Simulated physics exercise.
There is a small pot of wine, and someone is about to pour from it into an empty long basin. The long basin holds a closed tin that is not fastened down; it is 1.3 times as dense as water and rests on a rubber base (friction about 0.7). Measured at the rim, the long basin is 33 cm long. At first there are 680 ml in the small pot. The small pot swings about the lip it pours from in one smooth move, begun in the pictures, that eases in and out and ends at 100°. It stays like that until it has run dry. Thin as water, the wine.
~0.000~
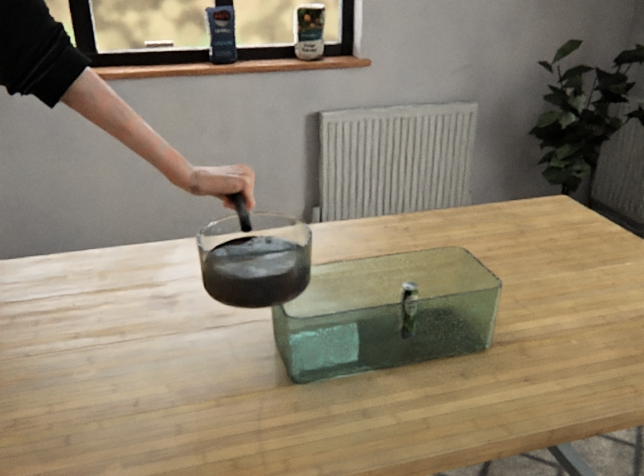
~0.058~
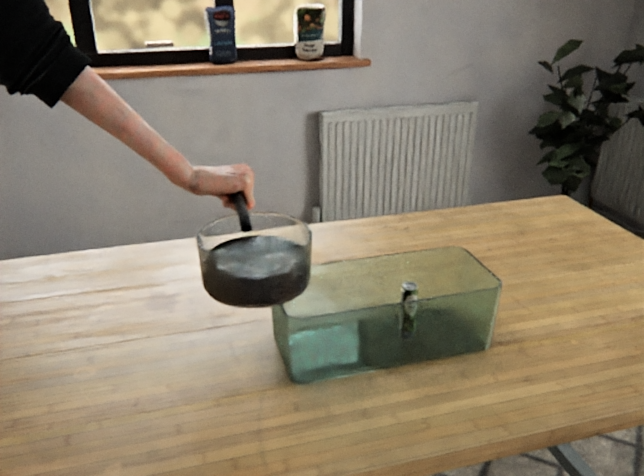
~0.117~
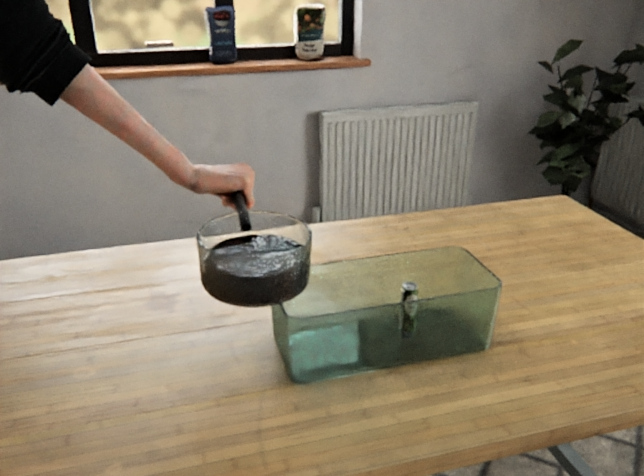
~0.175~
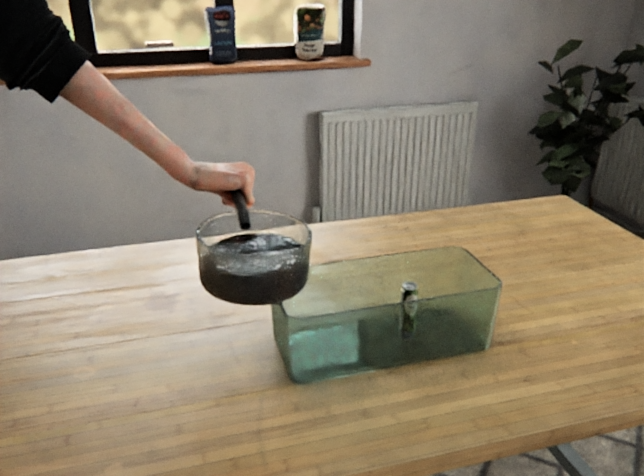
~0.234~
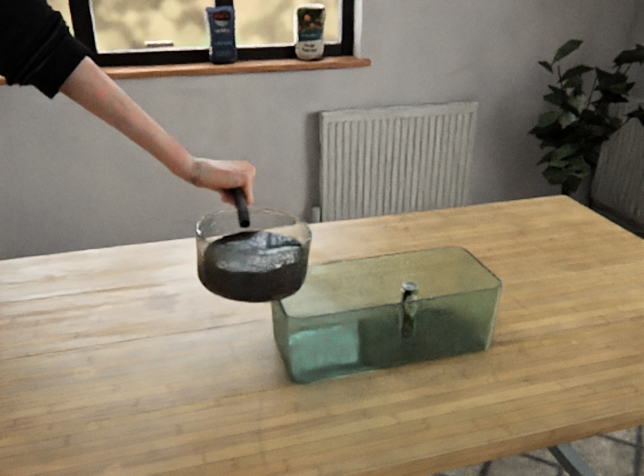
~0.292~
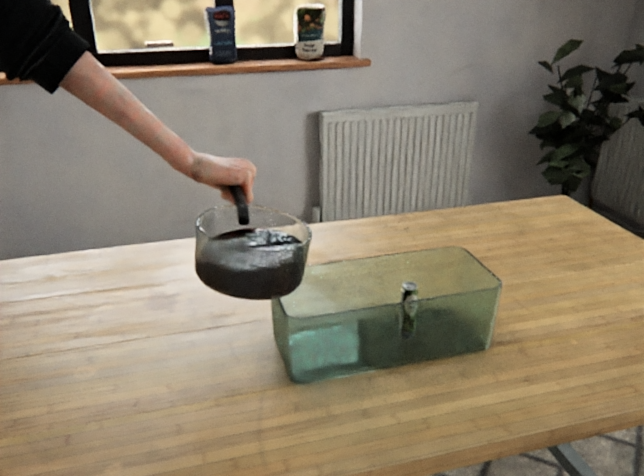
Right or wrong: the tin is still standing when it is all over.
Right, it is still standing.
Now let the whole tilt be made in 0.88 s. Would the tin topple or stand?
With that tilt, the tin stays on its base.
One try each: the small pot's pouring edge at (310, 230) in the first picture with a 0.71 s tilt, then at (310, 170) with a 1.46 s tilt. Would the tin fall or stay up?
The tin overturns the first time and stays vertical the second time.
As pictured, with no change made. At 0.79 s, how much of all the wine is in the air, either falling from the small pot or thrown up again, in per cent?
Some 20 % is the figure.
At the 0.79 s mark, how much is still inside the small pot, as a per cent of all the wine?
Near 78 in a hundred.
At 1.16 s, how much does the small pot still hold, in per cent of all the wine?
Close to 20 percent of the total.
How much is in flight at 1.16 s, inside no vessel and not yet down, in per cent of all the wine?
Airborne share: Near 18 %.
After 0.79 s the tilt is 57° and 79 per cent is still to pour; the tin stands where it began.
After 1.16 s the tilt is 90° and 20 per cent is still to pour; the tin stands where it began.
After 1.54 s the tilt is 100° and 1 per cent is still to pour; the tin stands where it began.
After 1.96 s the tilt is 100° and 0 per cent is still to pour; the tin stands where it began.
In the end the tin stands where it began.
